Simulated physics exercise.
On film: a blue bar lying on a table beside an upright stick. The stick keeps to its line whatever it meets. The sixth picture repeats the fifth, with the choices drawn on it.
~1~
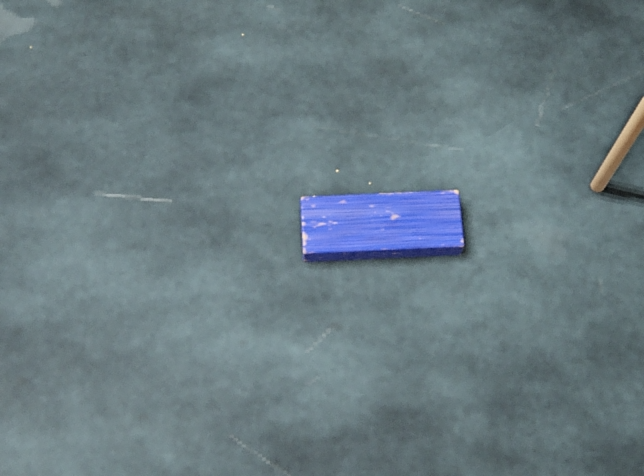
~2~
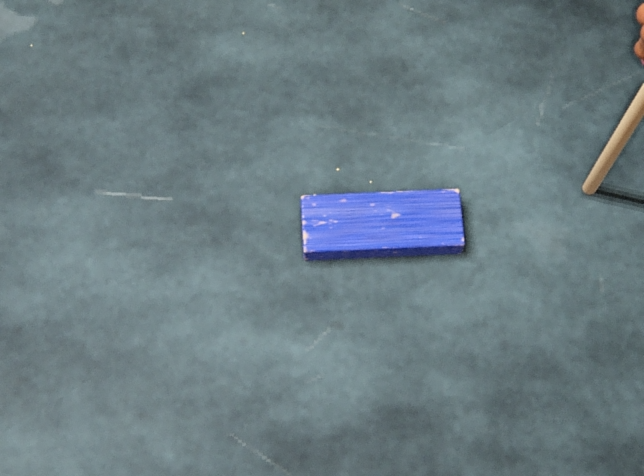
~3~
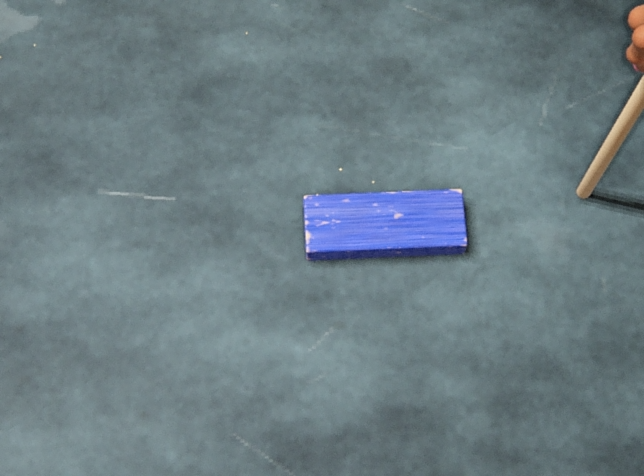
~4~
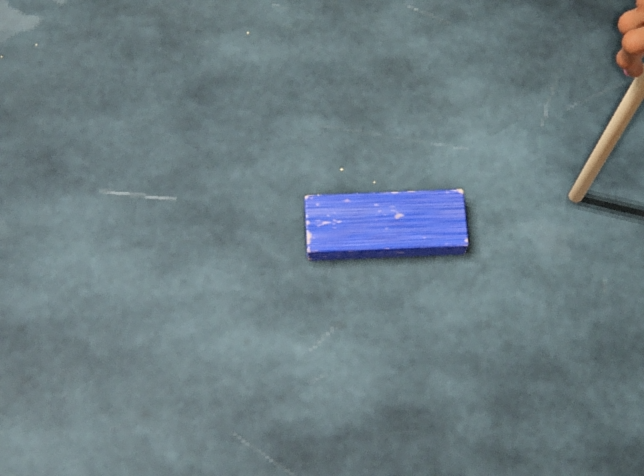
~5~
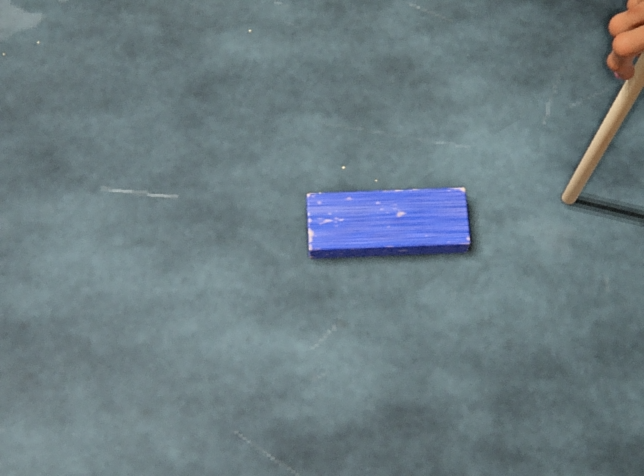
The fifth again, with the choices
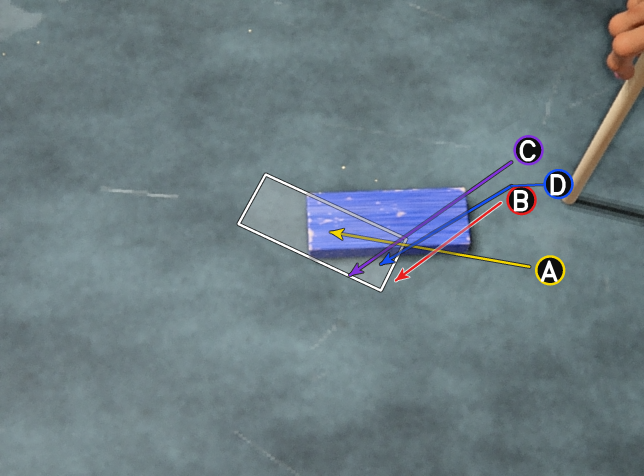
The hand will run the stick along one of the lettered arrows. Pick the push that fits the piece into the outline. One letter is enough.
Stroke B.
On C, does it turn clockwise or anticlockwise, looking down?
It turns clockwise.
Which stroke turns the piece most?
Stroke C.
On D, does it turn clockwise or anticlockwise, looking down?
Clockwise.
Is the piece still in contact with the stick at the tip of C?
At the end, yes.
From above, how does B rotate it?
It turns clockwise.
On the marked copy, A from (529, 267) to (330, 232); B from (501, 203) to (396, 280); C from (511, 162) to (350, 275); D from (512, 186) to (381, 264).
Following B. Soon after the start, foot of the stick (462, 232), piece (378, 220).
Later, foot of the stick (424, 260), piece (342, 225).
In the end, foot of the stick (396, 281), piece (323, 224); it fills the outline.
As for the rest, A leaves the piece out of the outline, at (373, 185); C leaves the piece out of the outline, at (320, 289); D leaves the piece out of the outline, at (297, 232).
